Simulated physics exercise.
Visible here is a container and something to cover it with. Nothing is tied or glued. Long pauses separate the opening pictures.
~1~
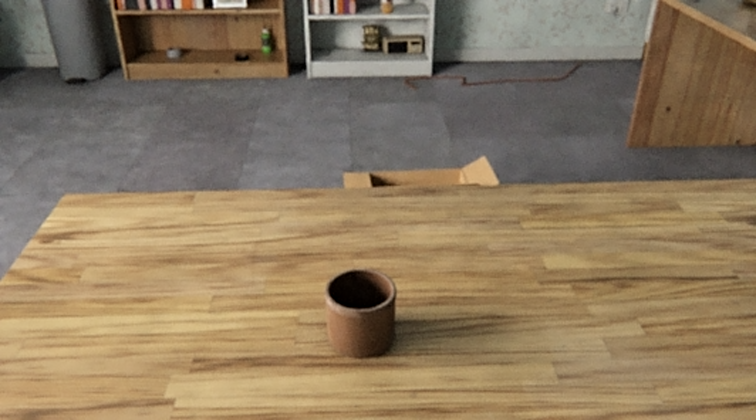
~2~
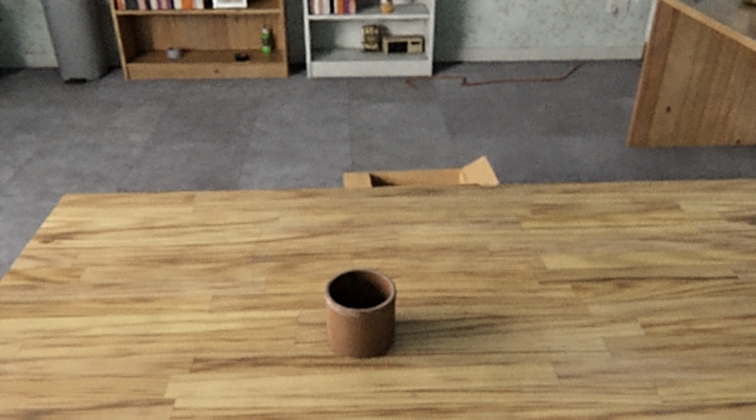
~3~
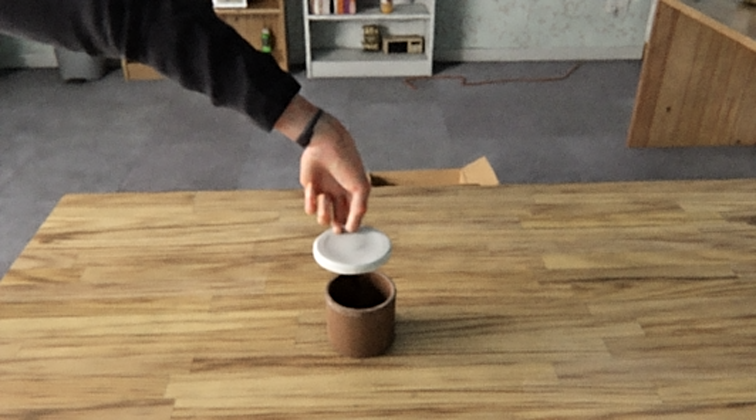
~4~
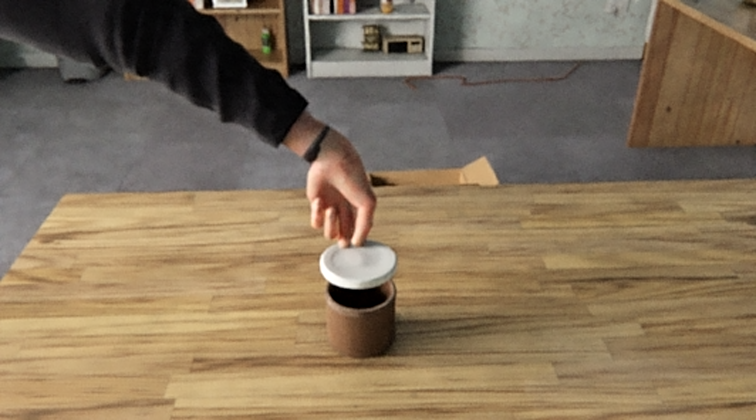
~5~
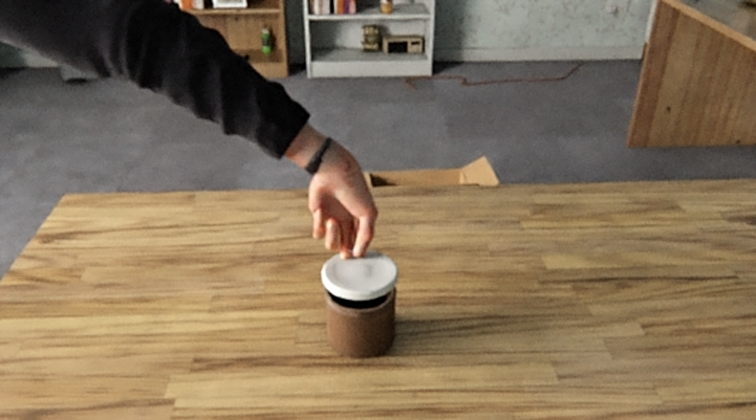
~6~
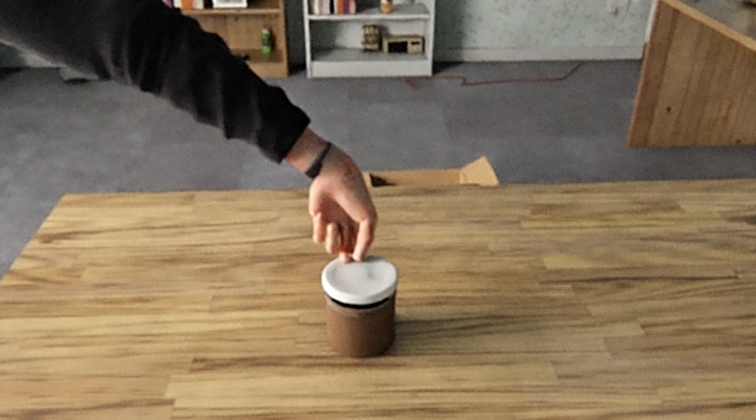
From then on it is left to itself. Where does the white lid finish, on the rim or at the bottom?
The white lid rests on the rim.
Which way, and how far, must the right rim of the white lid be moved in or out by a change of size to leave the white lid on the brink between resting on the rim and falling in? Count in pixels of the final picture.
A shift of 4 pixels, going left.
Then, 0.10 s later than the last frame, white lid moving near (361, 285).
When it is over, the white lid covers the opening, near (361, 285).
